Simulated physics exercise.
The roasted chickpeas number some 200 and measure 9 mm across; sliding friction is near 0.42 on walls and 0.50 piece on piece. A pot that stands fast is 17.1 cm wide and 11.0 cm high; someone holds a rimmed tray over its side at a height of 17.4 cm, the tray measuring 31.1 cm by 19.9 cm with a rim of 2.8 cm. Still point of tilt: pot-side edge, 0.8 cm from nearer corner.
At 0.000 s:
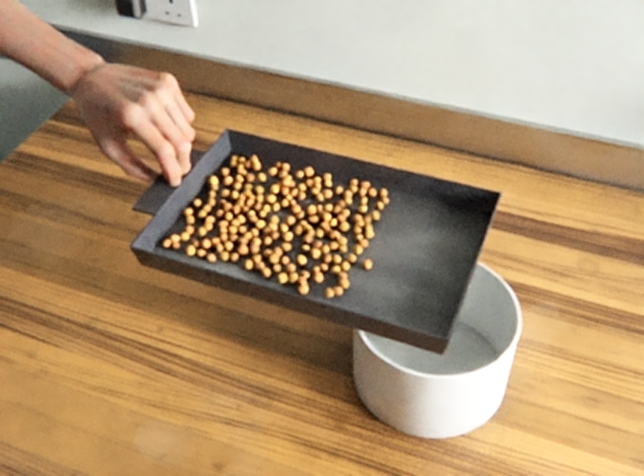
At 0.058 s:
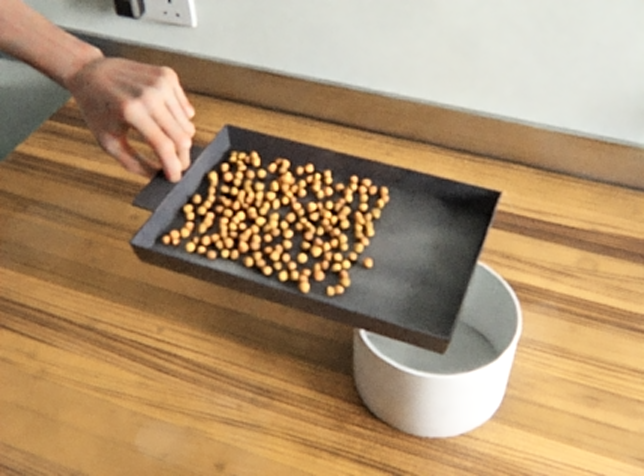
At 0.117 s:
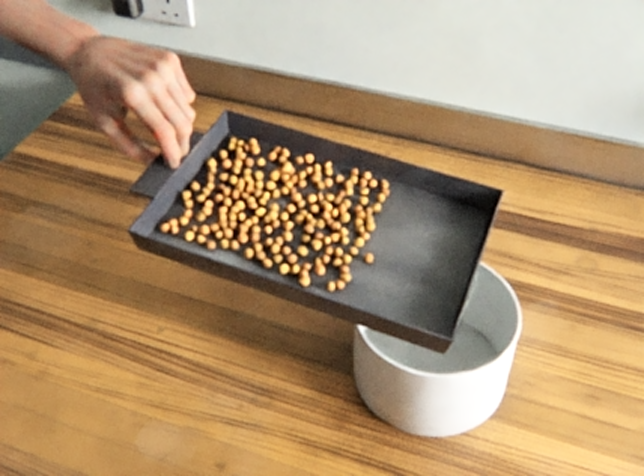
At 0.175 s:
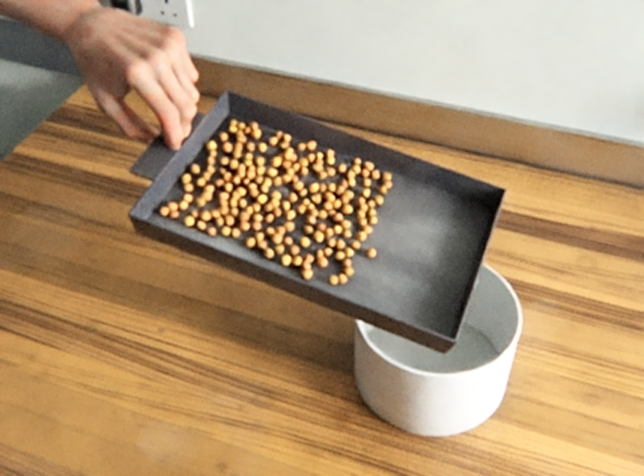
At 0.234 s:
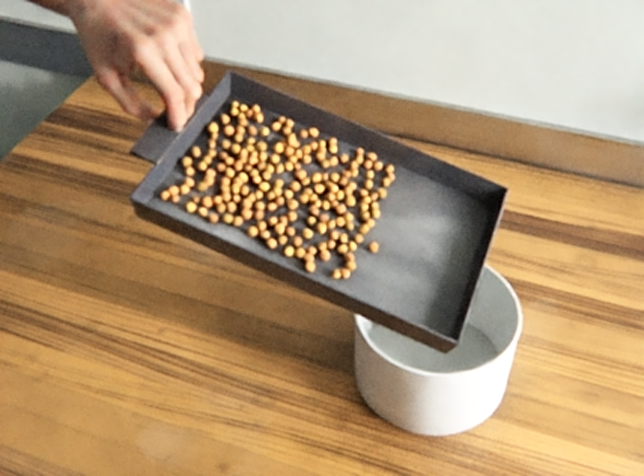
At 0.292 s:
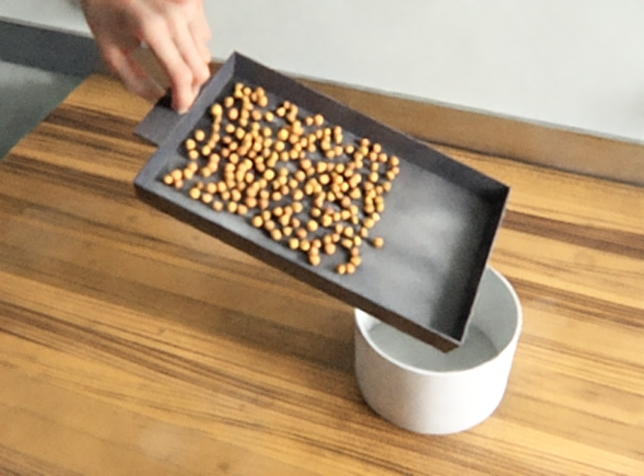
On a striped wooden counter, a hand held a dark rimmed tray of roasted chickpeas over a pale round pot and raised its left end, steepening the tray's slope down toward the right.
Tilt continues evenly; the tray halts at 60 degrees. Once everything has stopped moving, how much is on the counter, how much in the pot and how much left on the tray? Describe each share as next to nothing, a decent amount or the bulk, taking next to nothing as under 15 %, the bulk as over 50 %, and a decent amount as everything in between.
Counter - a decent amount; pot - next to nothing; tray - the bulk.
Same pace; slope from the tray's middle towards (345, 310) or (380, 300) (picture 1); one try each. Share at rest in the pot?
About 0 per cent on the first try and 0 per cent on the second.
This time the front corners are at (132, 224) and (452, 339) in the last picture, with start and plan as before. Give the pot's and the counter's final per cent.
Final per cent - pot 0, counter 0.
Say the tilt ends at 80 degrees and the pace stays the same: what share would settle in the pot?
0 percent.
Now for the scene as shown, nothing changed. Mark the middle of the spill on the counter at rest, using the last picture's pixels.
The spill's middle ends up near (563, 468).
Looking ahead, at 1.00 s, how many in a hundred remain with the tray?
Of the load, some 75 percent.
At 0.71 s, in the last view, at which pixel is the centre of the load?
I reckon close to (461, 266).
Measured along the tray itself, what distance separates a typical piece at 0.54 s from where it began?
I'd say close to 6 centimetres.
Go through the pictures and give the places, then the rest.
In the first frame, tray tilt 0 degrees, front corners at (136, 244) and (445, 334); middle of the pieces at (274, 220); pot at (436, 309).
In the second frame, tray tilt 1 degrees, front corners at (136, 241) and (447, 334); middle of the pieces at (274, 217).
In the third frame, tray tilt 5 degrees, front corners at (135, 229) and (449, 335), lowest corner right front; middle of the pieces at (274, 208).
In the fourth frame, tray tilt 9 degrees, front corners at (135, 212) and (453, 336), lowest corner right front; middle of the pieces at (276, 196).
In the fifth frame, tray tilt 14 degrees, front corners at (137, 196) and (455, 337), lowest corner right front; middle of the pieces at (278, 184).
In the sixth frame, tray tilt 19 degrees, front corners at (140, 180) and (458, 338), lowest corner right front; middle of the pieces at (283, 173); pot at (437, 307). The tray's pace is about 80 degrees a second.
After 0.54 s, tilt 39 degrees; the tray holds 100 %, the pot 0 %.
Then, at 0.71 s, tilt 53 degrees; the tray holds 100 %, the pot 0 %.
After 1.00 s, tilt 60 degrees; the tray holds 75 %, the pot 0 %.
In the end, at 1.8 s, counter 25 %, pot 0 %, tray 75 %.
